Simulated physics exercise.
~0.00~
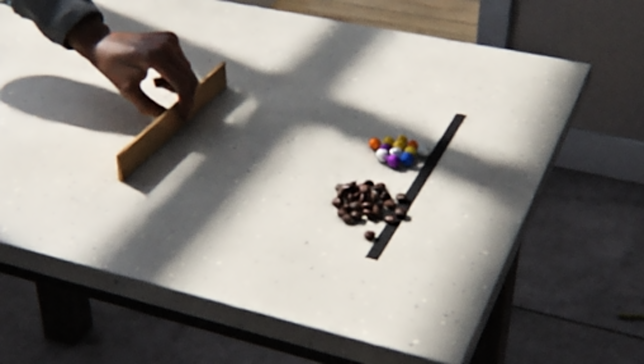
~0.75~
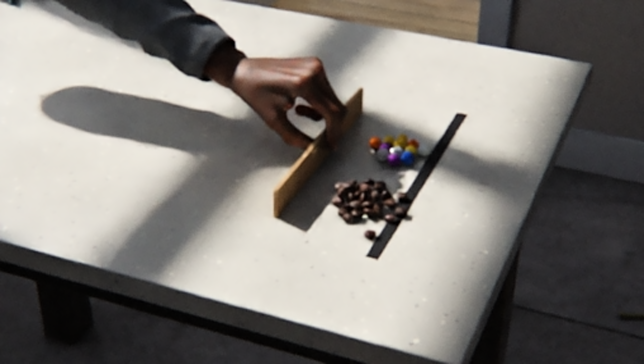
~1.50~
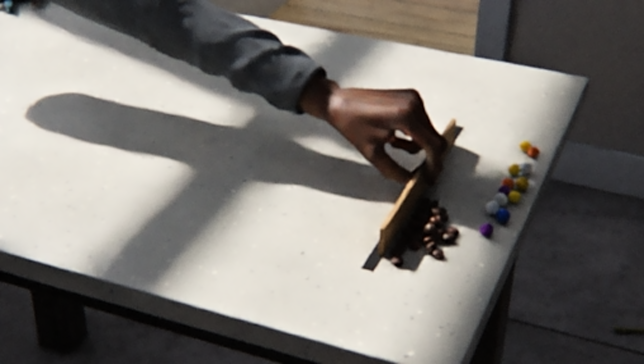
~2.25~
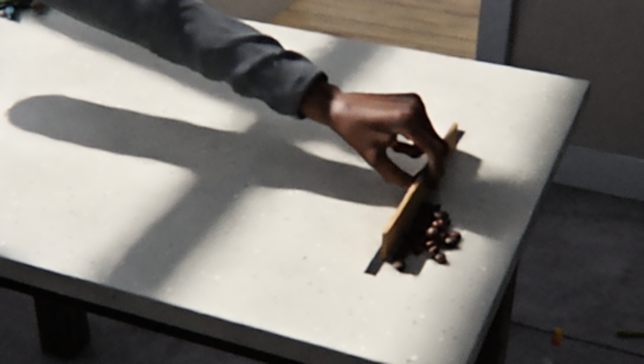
A hand slides a card rightward, stopping at black tape; colourful beads roll off the table, brown ones stay.
